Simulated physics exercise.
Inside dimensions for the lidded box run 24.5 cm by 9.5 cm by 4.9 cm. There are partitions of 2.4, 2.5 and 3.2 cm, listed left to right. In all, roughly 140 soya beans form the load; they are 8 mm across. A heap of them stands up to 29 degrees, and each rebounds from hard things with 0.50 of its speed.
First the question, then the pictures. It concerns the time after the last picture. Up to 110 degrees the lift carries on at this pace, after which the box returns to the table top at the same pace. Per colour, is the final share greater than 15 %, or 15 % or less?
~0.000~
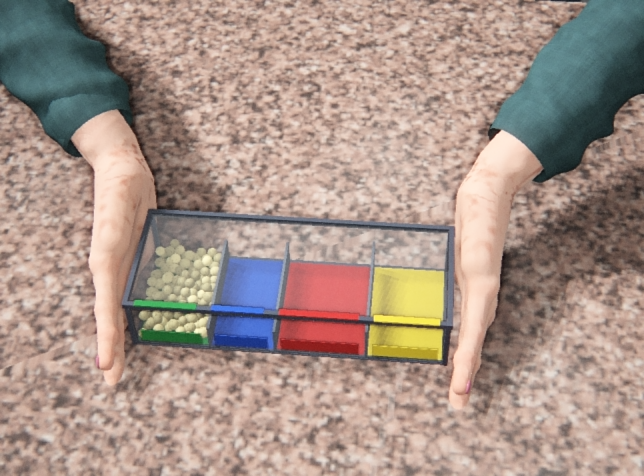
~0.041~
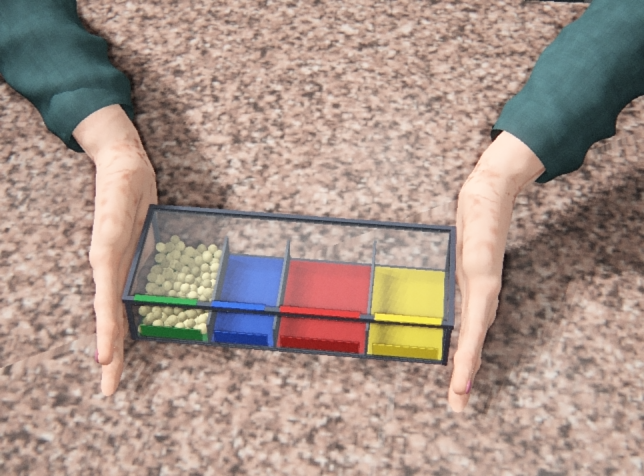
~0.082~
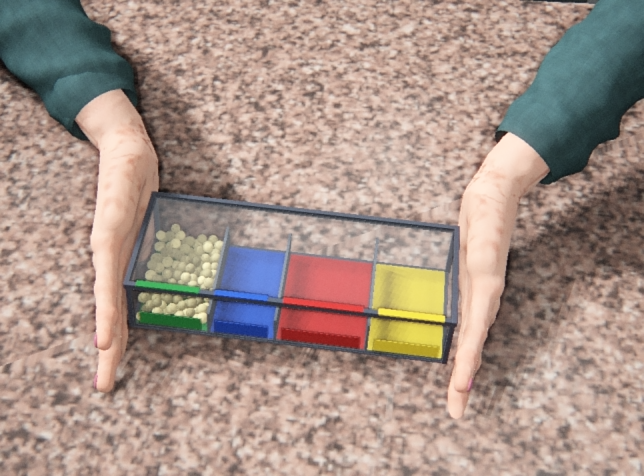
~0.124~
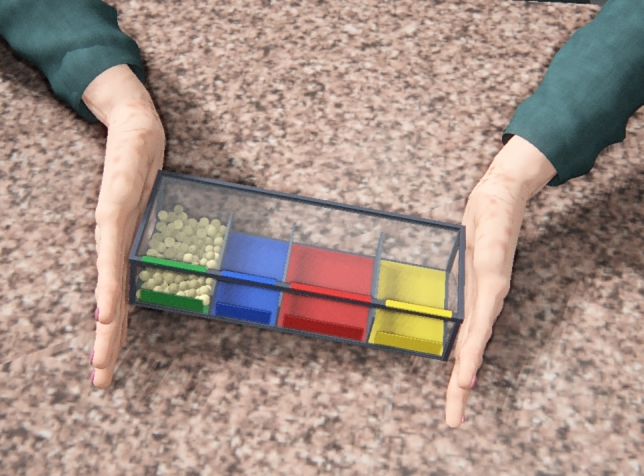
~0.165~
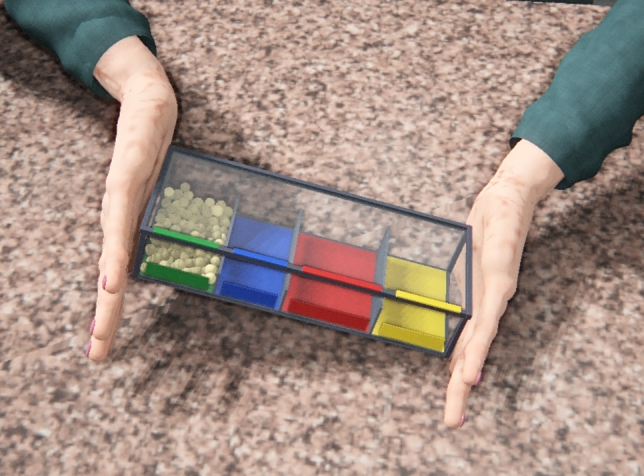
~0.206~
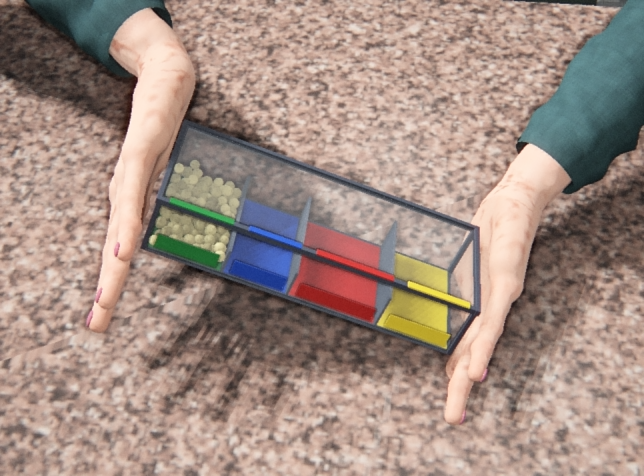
My prediction: Red: Beats the threshold, blue: Fails to beat the threshold, green: Fails to beat the threshold, yellow: Beats the threshold.
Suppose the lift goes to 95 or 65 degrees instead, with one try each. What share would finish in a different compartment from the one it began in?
About 90 and about 50 per cent, in that order.
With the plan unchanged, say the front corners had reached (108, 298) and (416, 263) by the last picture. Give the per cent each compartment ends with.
Final shares, in per cent - red: 0, blue: 0, green: 100, yellow: 0.
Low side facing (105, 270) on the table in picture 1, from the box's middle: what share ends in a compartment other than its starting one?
Roughly 0 percent of them.
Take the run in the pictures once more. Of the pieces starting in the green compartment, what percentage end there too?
Around 10 %.
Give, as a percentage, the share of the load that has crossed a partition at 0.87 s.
At that time I'd say around 70 per cent.
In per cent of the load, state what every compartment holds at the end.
Red 40, blue 5, green 5, yellow 55.
After 0.87 s, tilt 109 degrees; red 20 %, blue 40 %, green 30 %, yellow 10 %.
After 1.31 s, tilt 48 degrees; red 40 %, blue 5 %, green 5 %, yellow 55 %.
After 1.83 s, tilt 0 degrees; red 40 %, blue 5 %, green 5 %, yellow 55 %.
In the end, at 2.2 s, red 40 %, blue 5 %, green 5 %, yellow 55 %.
